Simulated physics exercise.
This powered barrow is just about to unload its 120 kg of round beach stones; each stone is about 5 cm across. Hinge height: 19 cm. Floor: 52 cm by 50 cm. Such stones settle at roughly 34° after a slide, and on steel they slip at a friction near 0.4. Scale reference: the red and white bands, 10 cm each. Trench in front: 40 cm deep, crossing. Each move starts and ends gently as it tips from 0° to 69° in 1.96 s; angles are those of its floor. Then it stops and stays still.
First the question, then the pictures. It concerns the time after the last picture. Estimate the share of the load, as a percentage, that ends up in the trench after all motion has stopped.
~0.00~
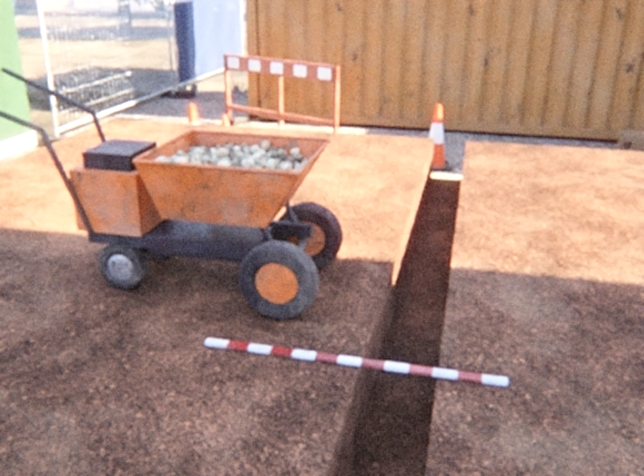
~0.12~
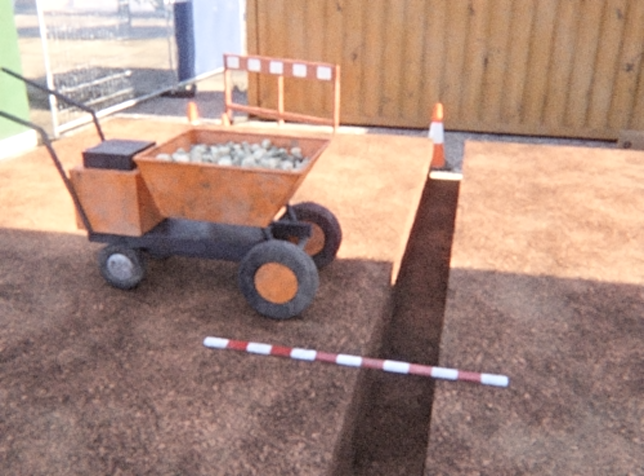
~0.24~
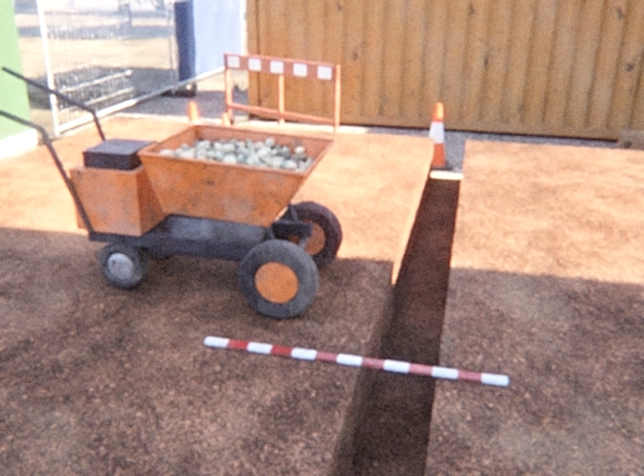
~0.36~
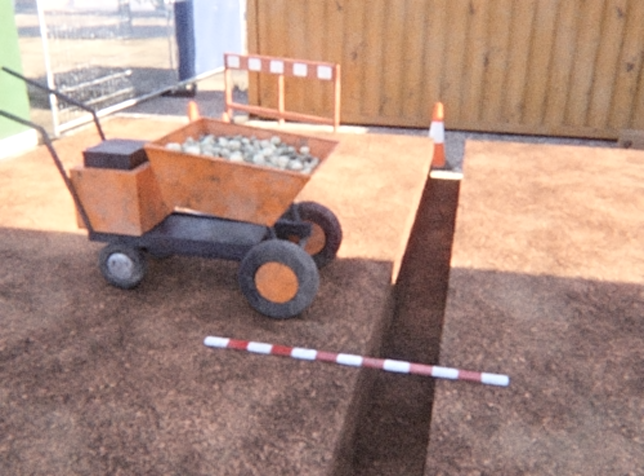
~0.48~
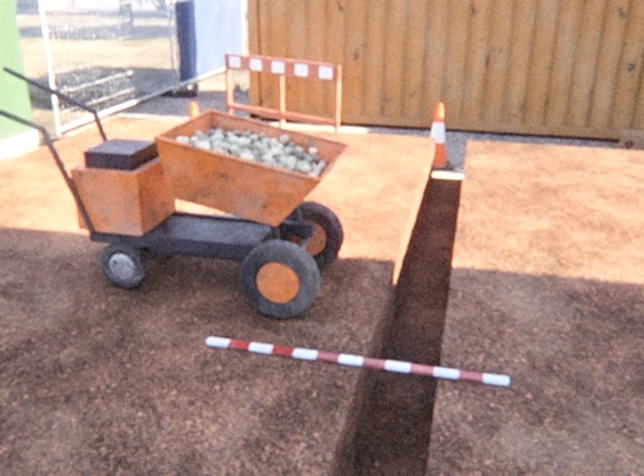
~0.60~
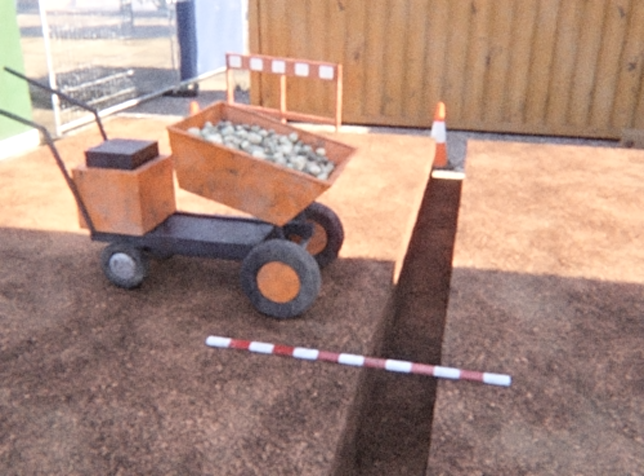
Roughly 75 per cent of the load ends up there.
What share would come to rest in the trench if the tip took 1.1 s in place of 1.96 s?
With that timing, about 60 per cent.
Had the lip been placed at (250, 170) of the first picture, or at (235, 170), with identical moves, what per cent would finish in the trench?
That gives roughly 90 per cent and roughly 75 per cent.
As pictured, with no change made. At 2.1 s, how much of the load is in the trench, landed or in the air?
About 30%.
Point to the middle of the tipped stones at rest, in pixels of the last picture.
Look at roughly (426, 354).
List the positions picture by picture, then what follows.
In the first frame, the tray is at 0°, its lip at (298, 174); the top of the load is at (257, 154).
The second frame shows lip at (299, 174), floor tilted 1°, highest stones at (248, 153); the stones move at 0.1 m/s on average.
The third frame shows lip at (304, 175), floor tilted 3°, highest stones at (230, 150); the stones move at 0.2 m/s on average.
In the fourth frame, the tray is at 6°, its lip at (311, 177); the top of the load is at (216, 146); the stones move at 0.3 m/s on average.
The fifth frame shows lip at (321, 181), floor tilted 10°, highest stones at (220, 140); the stones move at 0.4 m/s on average.
The sixth frame shows lip at (331, 185), floor tilted 15°, highest stones at (223, 131); the stones move at 0.4 m/s on average.
After 1.5 s the floor is at 58°; 99 % in the tray, 1 % in the trench; the foremost stones are at (411, 236).
After 2.1 s the floor is at 69°; 53 % in the tray, 32 % in the trench, 15 % past the trench; the foremost stones are at (536, 311).
After 2.4 s the floor is at 69°; 30 % in the tray, 45 % in the trench, 25 % past the trench; the foremost stones are at (594, 316).
After 4.4 s the floor is at 69°; 0 % in the tray, 75 % in the trench, 25 % past the trench; the foremost stones are at (616, 302).
